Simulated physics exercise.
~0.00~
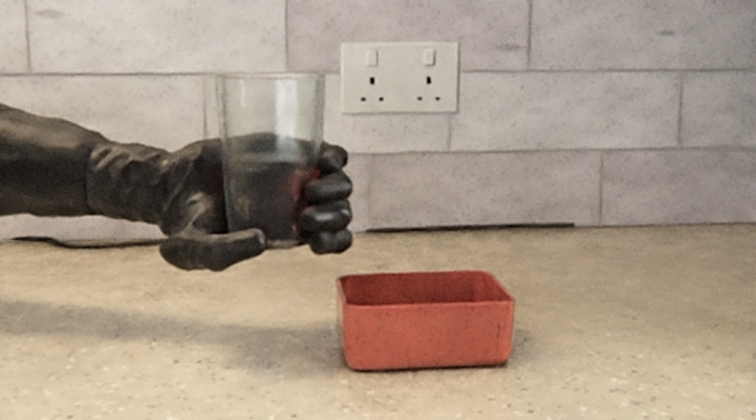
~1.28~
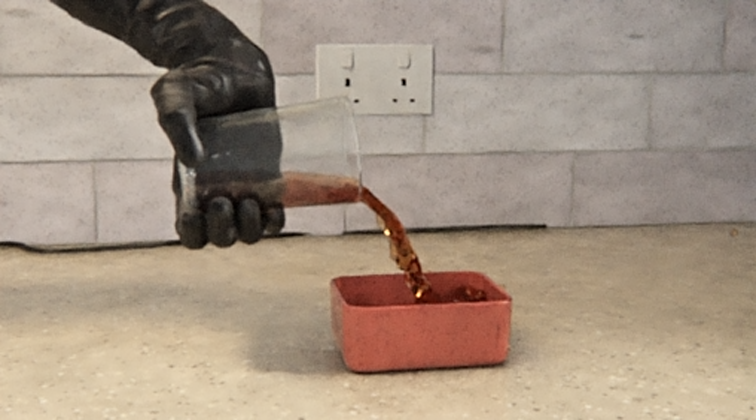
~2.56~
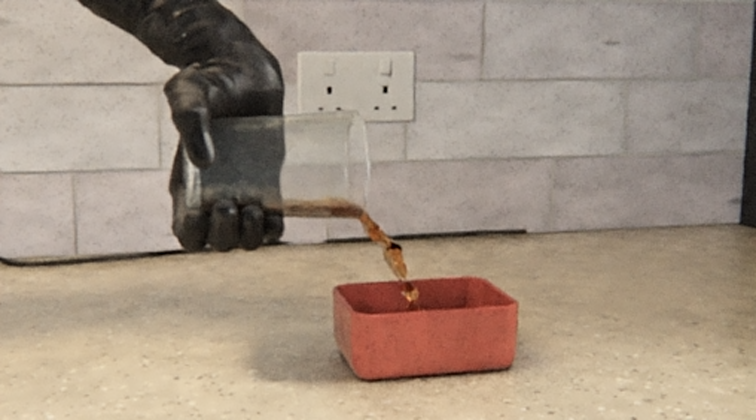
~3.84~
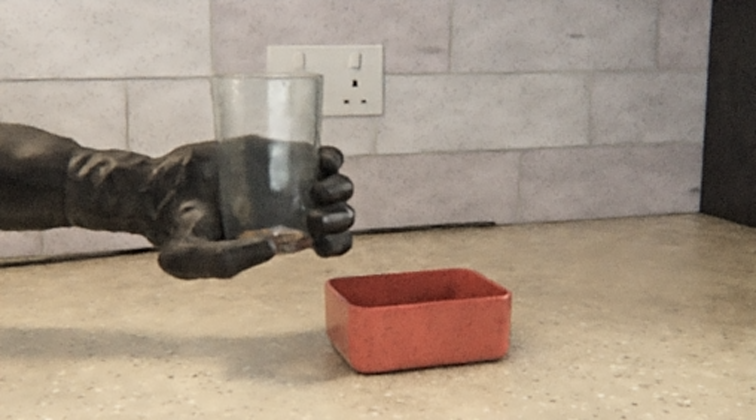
A black-gloved hand reaches in from the left, holding a clear glass tumbler of dark tea above a speckled beige counter, seen from the front and slightly above. A small red oblong tub sits empty to the right, before a pale brick-patterned wall with a white double socket. The hand tips the tumbler right, and a brown stream pours into the tub. The pour thins to a trickle as the glass stays tilted and the view drifts slightly sideways. Finally the hand turns the tumbler upright, looking nearly empty, beside the tub, with no spill visible on the counter.
